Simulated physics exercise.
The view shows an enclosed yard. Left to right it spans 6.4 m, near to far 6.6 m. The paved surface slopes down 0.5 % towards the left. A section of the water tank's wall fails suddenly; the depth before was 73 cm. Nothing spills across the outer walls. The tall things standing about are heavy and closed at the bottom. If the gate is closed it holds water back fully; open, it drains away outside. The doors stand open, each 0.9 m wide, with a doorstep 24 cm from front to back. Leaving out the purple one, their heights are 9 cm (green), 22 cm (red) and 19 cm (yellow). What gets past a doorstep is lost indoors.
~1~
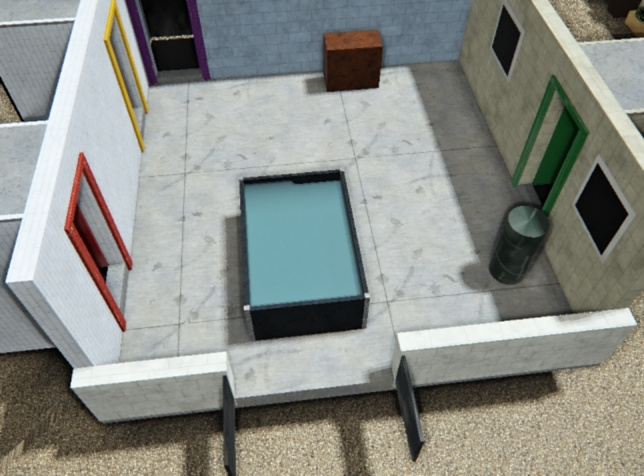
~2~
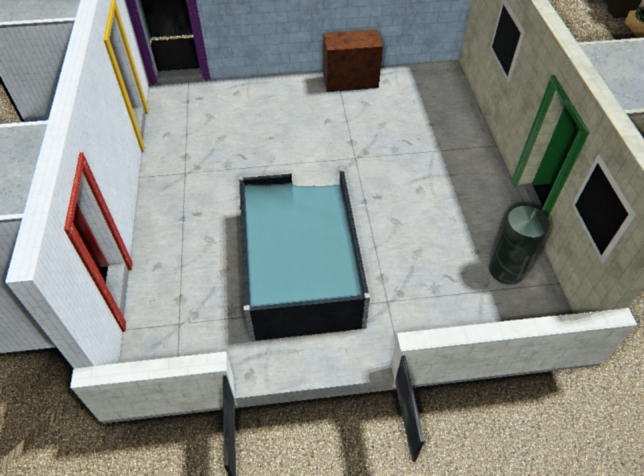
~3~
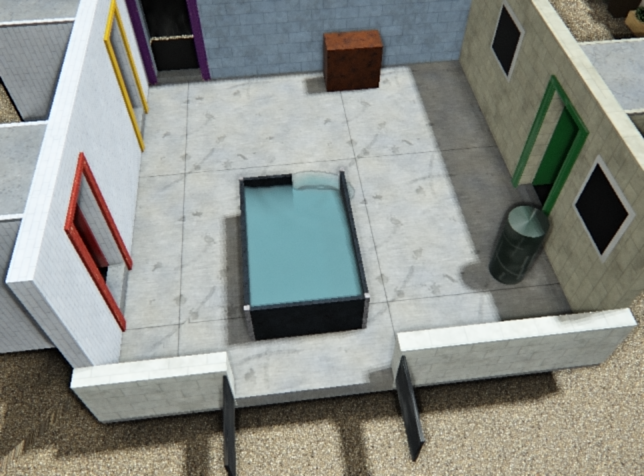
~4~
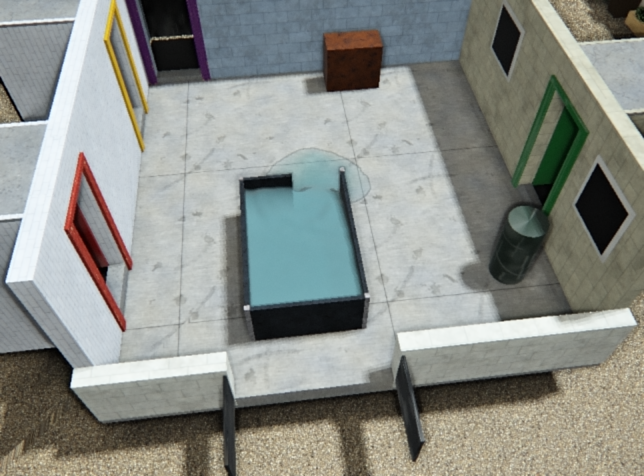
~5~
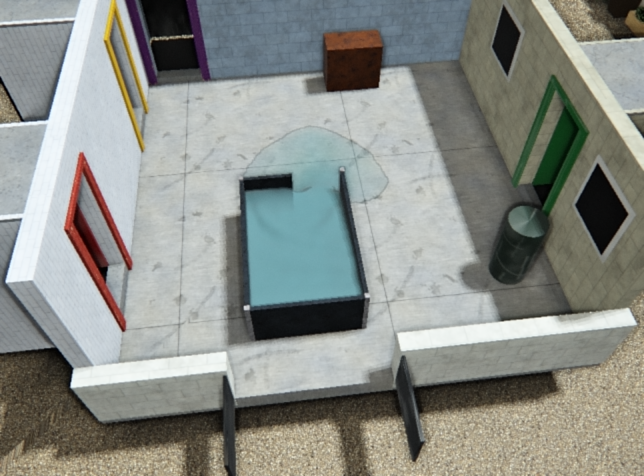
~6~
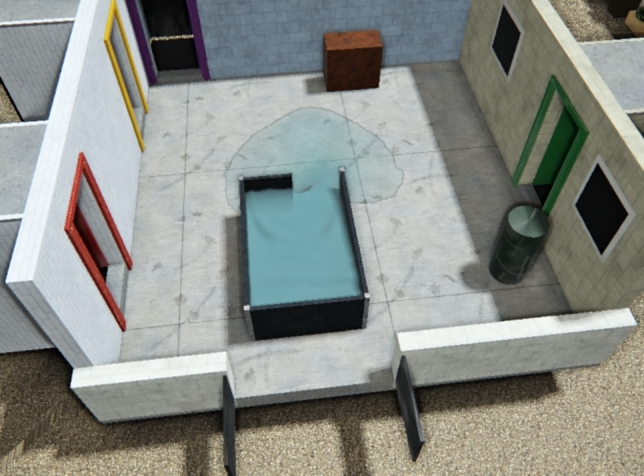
Water pours through a gap that opens in the far side of a dark-walled tank in an enclosed yard, then spreads across the pale paved floor in a widening, thin sheet toward the back and both sides.
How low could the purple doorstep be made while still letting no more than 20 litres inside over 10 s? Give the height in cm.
Some 13 cm above the ground.
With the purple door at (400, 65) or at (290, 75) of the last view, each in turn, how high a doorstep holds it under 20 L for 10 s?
About 11.0 and 19 cm.
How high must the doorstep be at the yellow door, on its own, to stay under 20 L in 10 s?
Roughly 8.0 cm at yellow.
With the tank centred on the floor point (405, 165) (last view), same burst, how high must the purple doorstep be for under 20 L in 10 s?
About 6.0 cm.
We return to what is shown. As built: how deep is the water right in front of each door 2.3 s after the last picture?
Depths in cm: Purple 15, green 0, red 0, yellow 6.
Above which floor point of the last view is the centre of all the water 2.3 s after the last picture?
Near (312, 177).
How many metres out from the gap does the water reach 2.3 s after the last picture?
Roughly 5.0 m.
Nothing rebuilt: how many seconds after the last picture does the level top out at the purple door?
Around 4.5 s.
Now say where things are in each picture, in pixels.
The water tank at (299, 237) is whole and still, 73 cm deep; the purple door at (170, 37) is dry, in the first picture.
The gap is on the far side, the front 0.3 m out at a hidden place; the back of the water tank holds 73 cm, in the second picture.
The gap is on the far side, the front 0.8 m out at a hidden place; the back of the water tank holds 73 cm, in the third picture.
The front is at (300, 153), 1.3 m from the gap on the far side; 1.7 m2 of floor is wet, 73 cm left at the back, in the fourth picture.
The gap is on the far side, the front 1.9 m out at (307, 130); the back of the water tank holds 72 cm, in the fifth picture.
The gap is on the far side, the front 2.5 m out at (301, 112); the back of the water tank holds 67 cm; 2.4 m in a straight line remain to the purple door at (170, 37), in the sixth picture.
Then, 0.7 s after the last picture water covers 30 % of the floor, deepest (35 cm) near (321, 199); it has not reached the purple door.
Then, 2.3 s after the last picture water covers 45 % of the floor, deepest (25 cm) near (433, 70); 15 cm at the purple door, 1 litre in over its 11 cm doorstep.
Then, 9.3 s after the last picture water covers 100 % of the floor, deepest (10 cm) near (149, 92); 9 cm at the purple door, 38 litres in over its 11 cm doorstep.
At the purple door as built, the water peaked near 16 cm, 4.5 s after the last picture.
Run again over the same 10 s with other heights there, 33 litres in over 11.5 cm, 8 litres over 15.5 cm. The limit of 20 litres is kept from about 13 cm up.
